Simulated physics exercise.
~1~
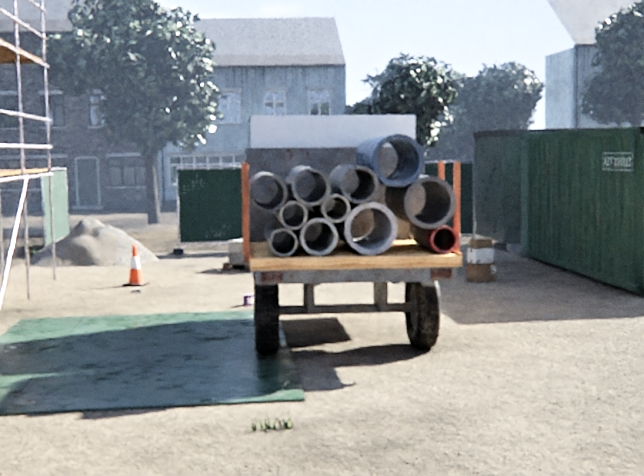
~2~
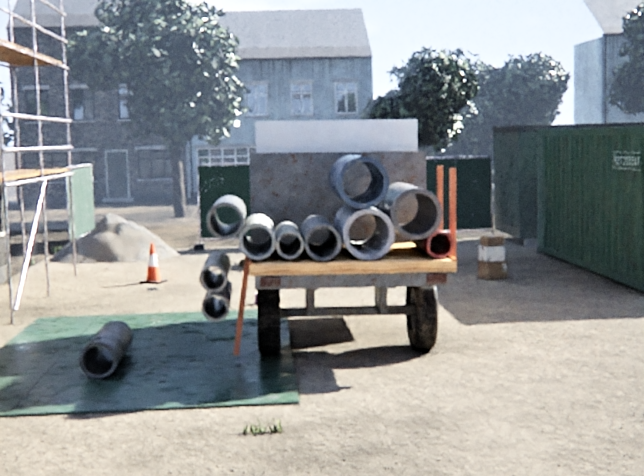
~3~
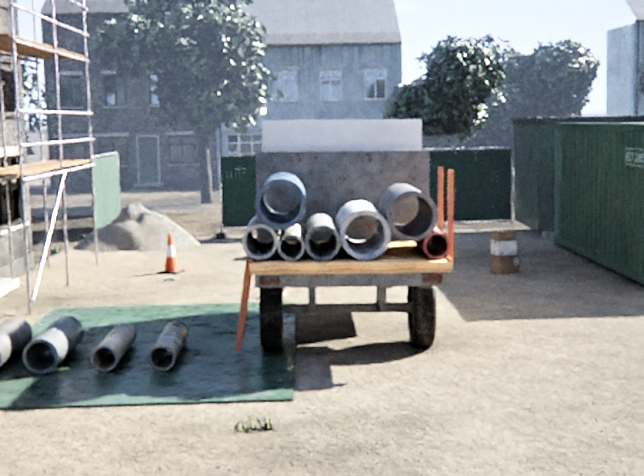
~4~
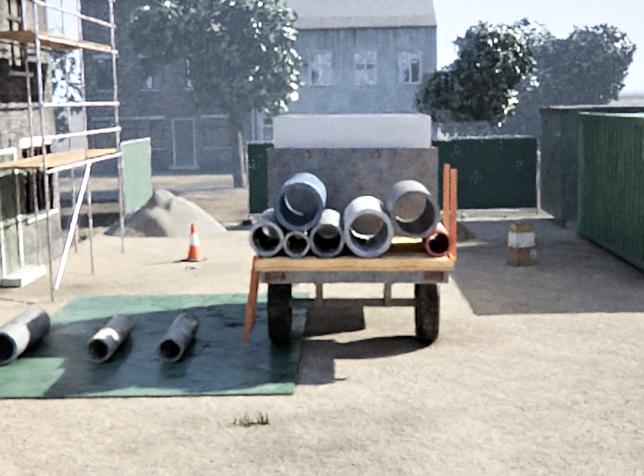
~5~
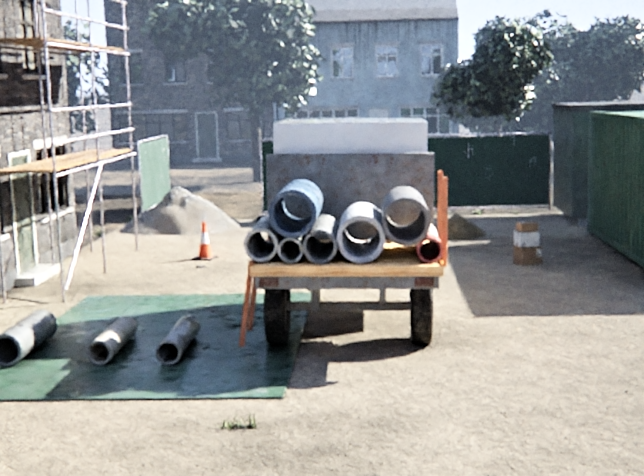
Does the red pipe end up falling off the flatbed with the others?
No, the red pipe stays on the deck near the right-hand posts, which remain upright. The pipes that come off fall from the left side.
